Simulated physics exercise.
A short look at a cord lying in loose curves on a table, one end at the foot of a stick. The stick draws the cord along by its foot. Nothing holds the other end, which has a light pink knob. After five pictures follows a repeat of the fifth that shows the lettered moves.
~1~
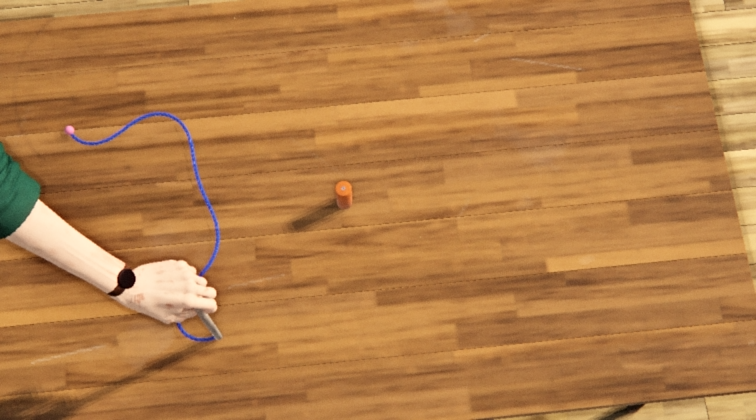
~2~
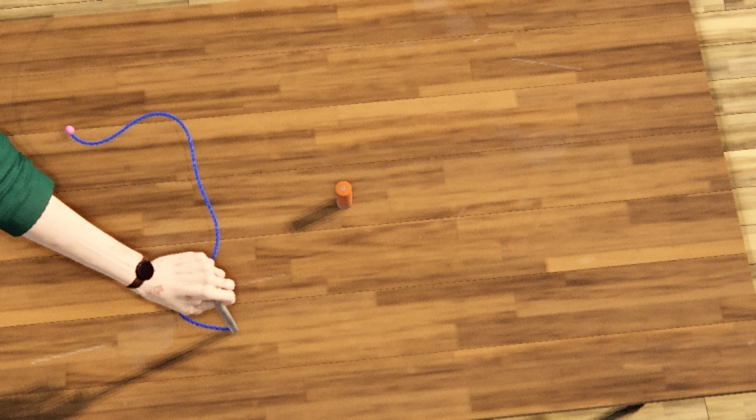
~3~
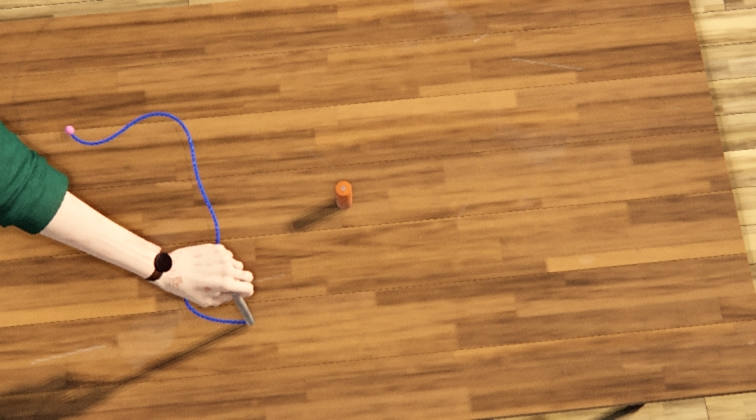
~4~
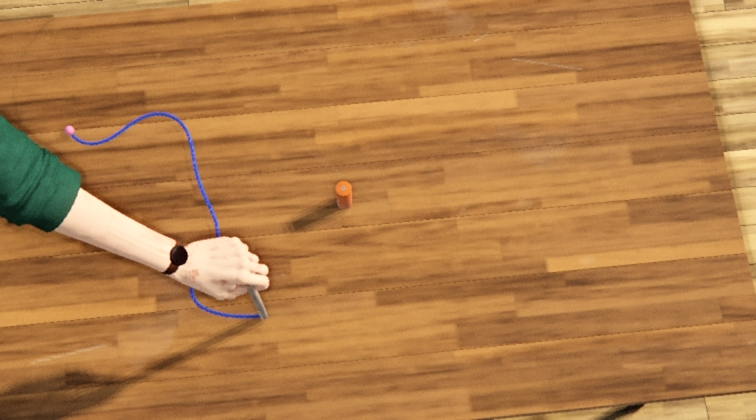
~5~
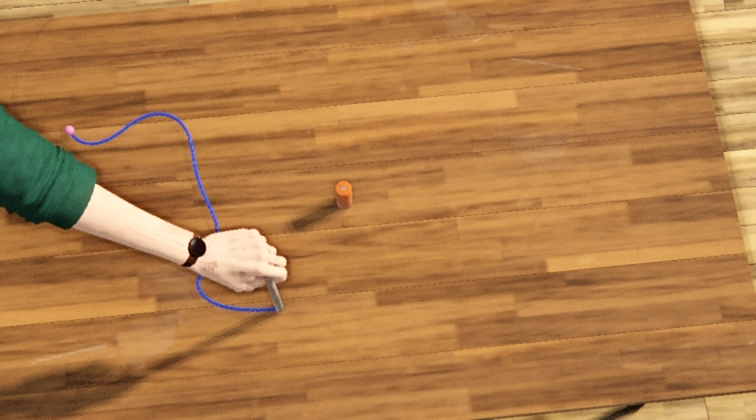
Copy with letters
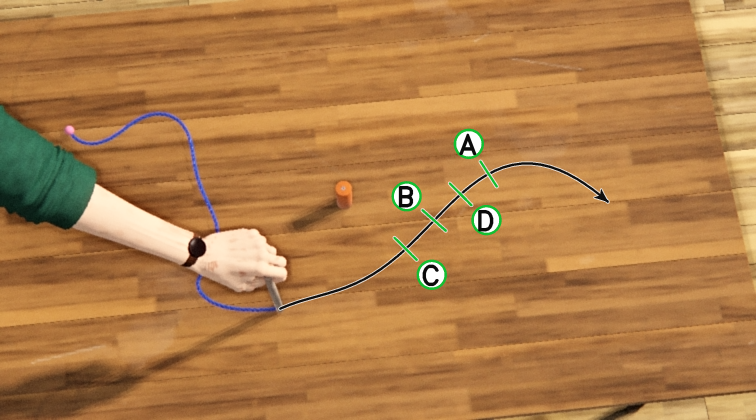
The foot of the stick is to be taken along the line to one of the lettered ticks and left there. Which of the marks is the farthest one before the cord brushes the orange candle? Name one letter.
No farther than B.
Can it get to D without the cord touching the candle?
No.
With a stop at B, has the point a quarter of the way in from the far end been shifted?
Yes.
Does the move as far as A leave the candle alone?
For that mark, no.
On the marked copy, A at (489, 174); B at (434, 220); C at (406, 249); D at (461, 194); the route from (280, 309) via (444, 210) to (608, 202).
With B. Early on, foot of the stick (342, 289), middle of the cord (199, 182), free end (69, 131).
Further on, foot of the stick (397, 257), middle of the cord (213, 185), free end (69, 131).
At the end, foot of the stick (434, 221), middle of the cord (236, 187), free end (69, 131); nothing has been touched.
As for the rest, A brings the cord against the candle; C is safe but short; D brings the cord against the candle.
